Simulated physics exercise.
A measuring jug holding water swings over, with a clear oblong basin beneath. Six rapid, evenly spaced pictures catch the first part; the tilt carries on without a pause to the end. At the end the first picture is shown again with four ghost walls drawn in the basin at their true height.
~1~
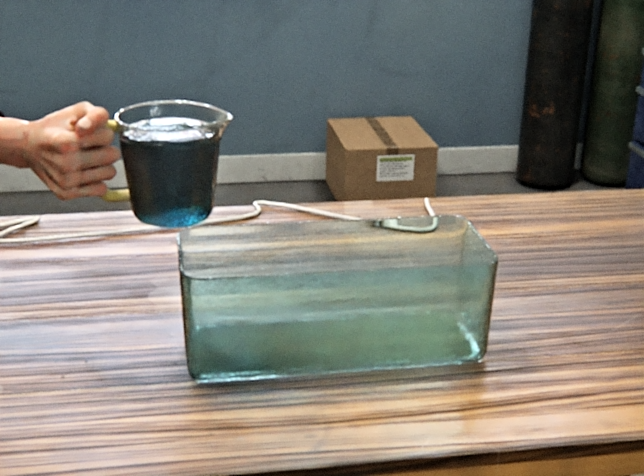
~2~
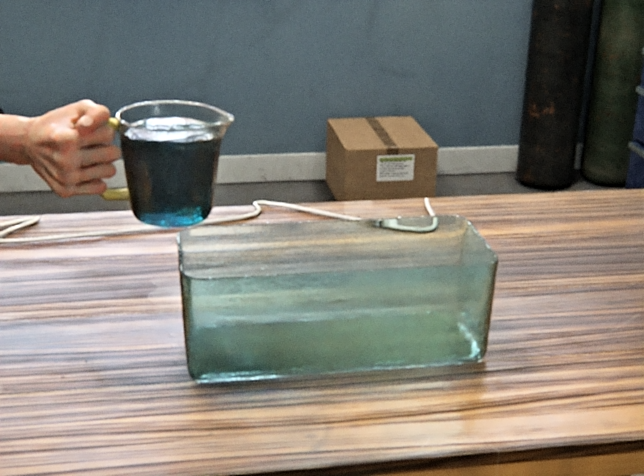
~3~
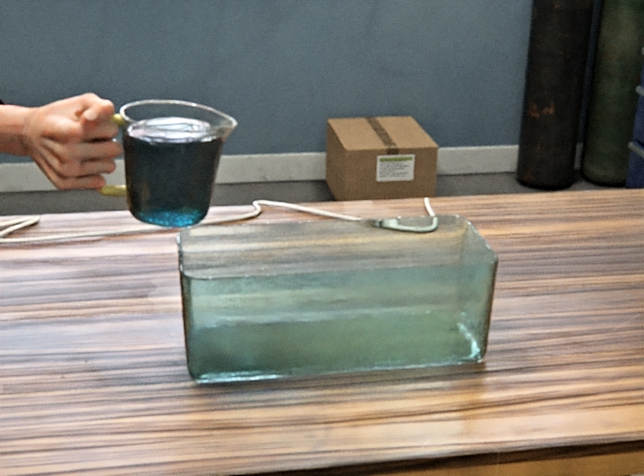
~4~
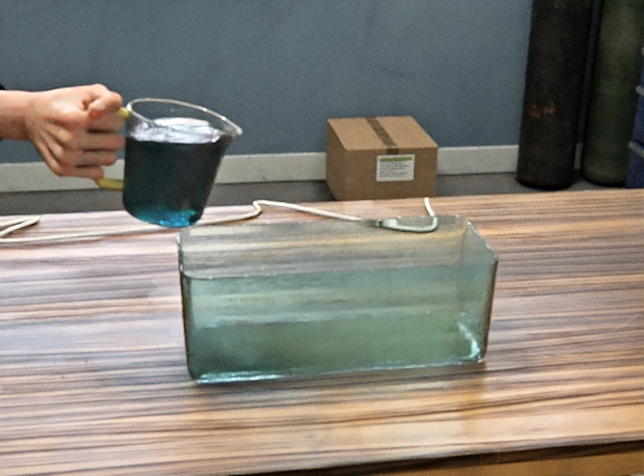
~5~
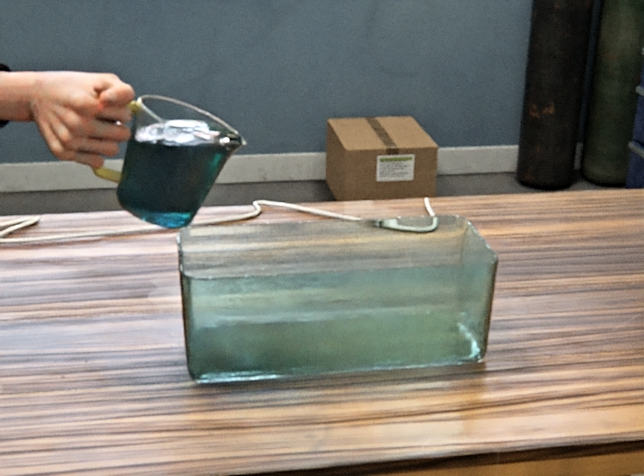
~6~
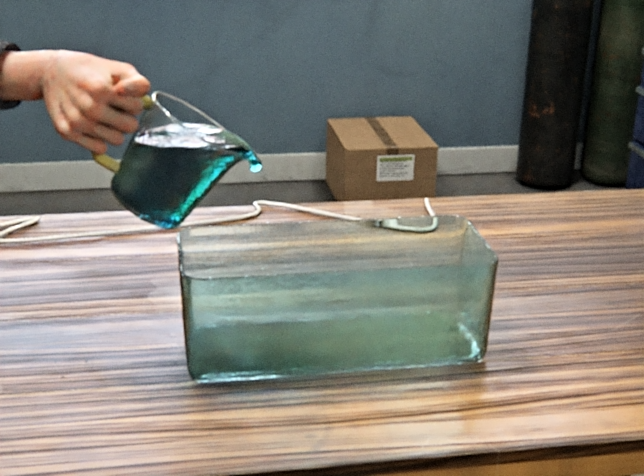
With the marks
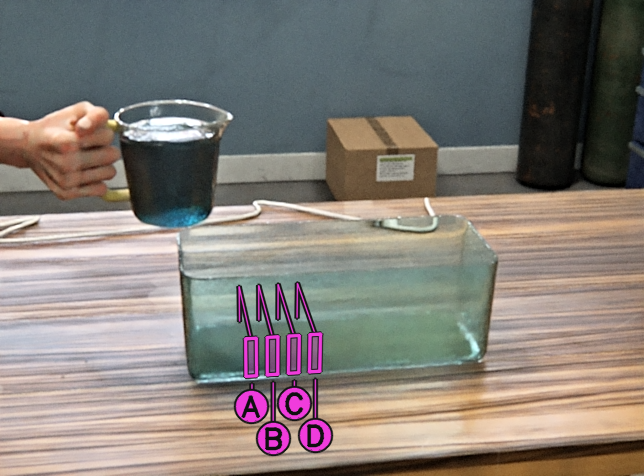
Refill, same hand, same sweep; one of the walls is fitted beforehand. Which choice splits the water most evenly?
It is C.
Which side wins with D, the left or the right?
More ends on the left.
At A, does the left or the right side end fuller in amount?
The right side.
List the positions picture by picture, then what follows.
The first picture shows upright, lip at (230, 117); basin from (188, 378) to (485, 357); nothing has left yet.
The second picture shows upright, lip at (231, 118); nothing has left yet.
The third picture shows tipped about 6°, lip at (235, 123); nothing has left yet.
The fourth picture shows tipped about 13°, lip at (240, 131); nothing has left yet.
The fifth picture shows tipped about 23°, lip at (244, 142); nothing has left yet.
The sixth picture shows tipped about 34°, lip at (247, 156); water is over the lip, down to (255, 165).
On the marked copy, A at (251, 384); B at (273, 382); C at (294, 381); D at (315, 379).
With A, about 9 % ends left of the wall and 91 % right of it.
With B, about 21 % ends left of the wall and 78 % right of it.
With C, about 47 % ends left of the wall and 53 % right of it.
With D, about 79 % ends left of the wall and 20 % right of it.
